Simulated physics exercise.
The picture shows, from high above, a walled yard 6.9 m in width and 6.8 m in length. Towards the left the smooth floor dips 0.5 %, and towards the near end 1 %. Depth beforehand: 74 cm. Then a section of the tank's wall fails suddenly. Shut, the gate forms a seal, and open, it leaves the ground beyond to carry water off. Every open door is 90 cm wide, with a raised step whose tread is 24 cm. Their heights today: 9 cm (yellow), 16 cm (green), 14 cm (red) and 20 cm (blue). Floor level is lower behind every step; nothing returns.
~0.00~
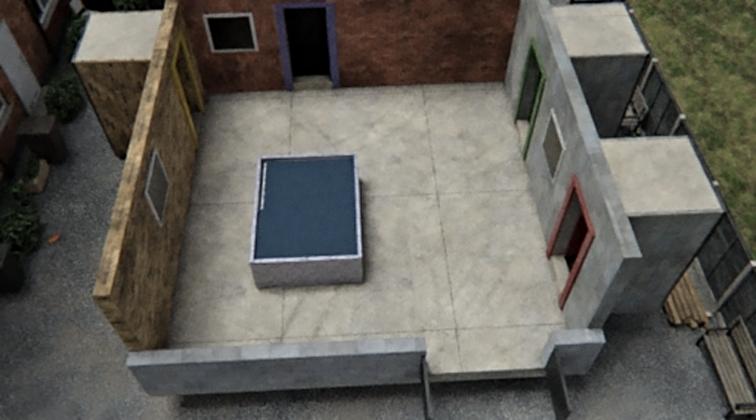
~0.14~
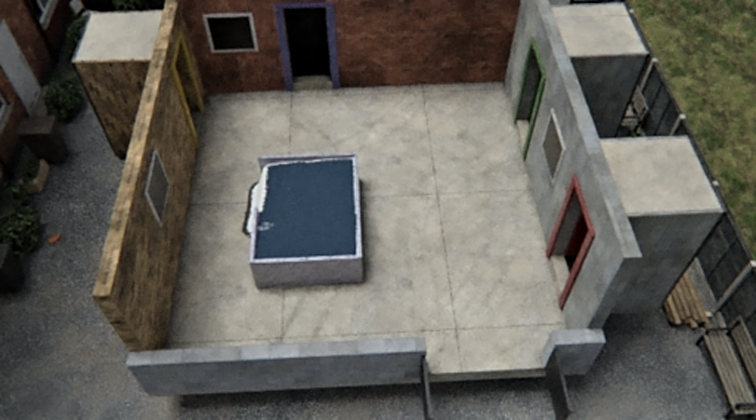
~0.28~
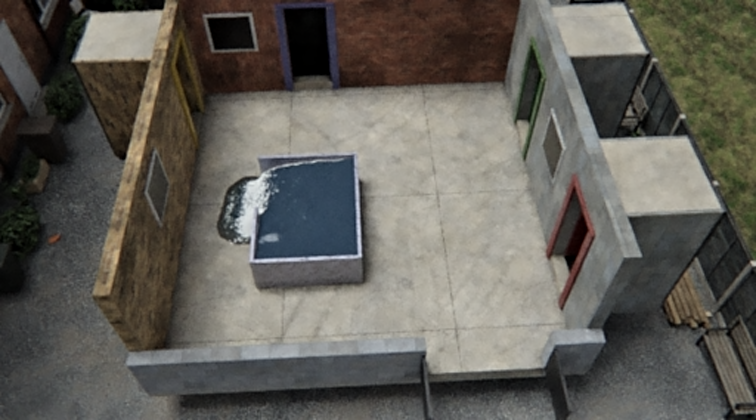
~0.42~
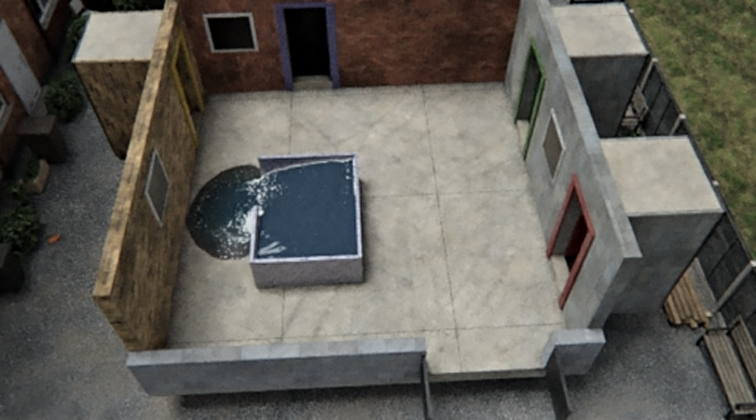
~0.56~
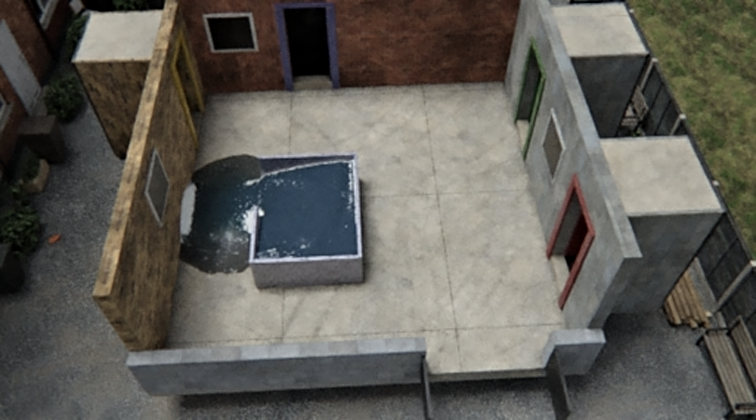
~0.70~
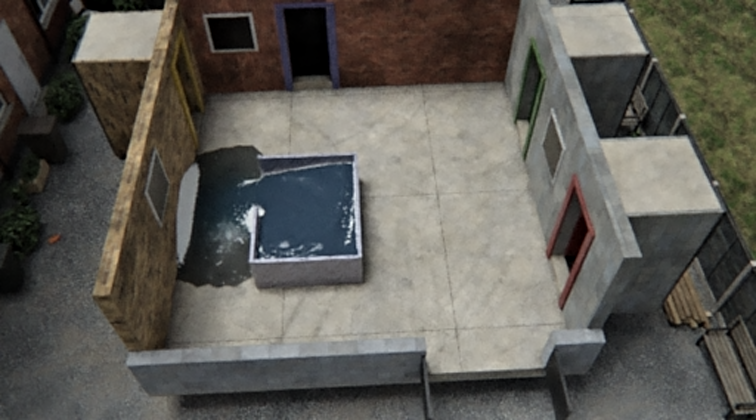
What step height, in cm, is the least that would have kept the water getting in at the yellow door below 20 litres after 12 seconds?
The least height is about 12.5 cm.
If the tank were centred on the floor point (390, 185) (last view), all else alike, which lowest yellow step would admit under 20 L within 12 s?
Then close to 26 cm.
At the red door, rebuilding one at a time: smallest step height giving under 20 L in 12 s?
At red, about 7.5 cm.
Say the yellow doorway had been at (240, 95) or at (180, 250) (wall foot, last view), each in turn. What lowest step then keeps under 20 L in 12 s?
In turn: Roughly 28 cm, roughly 29 cm.
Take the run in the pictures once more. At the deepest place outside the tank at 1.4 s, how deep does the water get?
It gets to close to 50 centimetres there.
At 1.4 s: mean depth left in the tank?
It averages close to 50 centimetres.
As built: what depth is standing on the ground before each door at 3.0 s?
Door by door, in centimetres - yellow 12, green 0, red 0, blue 11.
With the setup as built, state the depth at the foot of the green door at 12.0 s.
Depth: Near 4.0 cm.
After 1.4 s water covers 15 % of the floor, deepest (50 cm) near (188, 210); 13 cm at the yellow door, 0 litres in over its 9 cm step.
After 3.0 s water covers 35 % of the floor, deepest (32 cm) near (186, 217); 12 cm at the yellow door, 17 litres in over its 9 cm step.
After 12.0 s water covers 100 % of the floor, deepest (15 cm) near (336, 365); 7 cm at the yellow door, 53 litres in over its 9 cm step.
At the yellow door as built, the water arrived by 1.1 s and peaked near 16 cm at 1.8 s.
Run again over the same 12 s with other heights there, 38 litres in over 10.5 cm, 11 litres over 14.5 cm. The limit of 20 litres is kept from about 12.5 cm up.
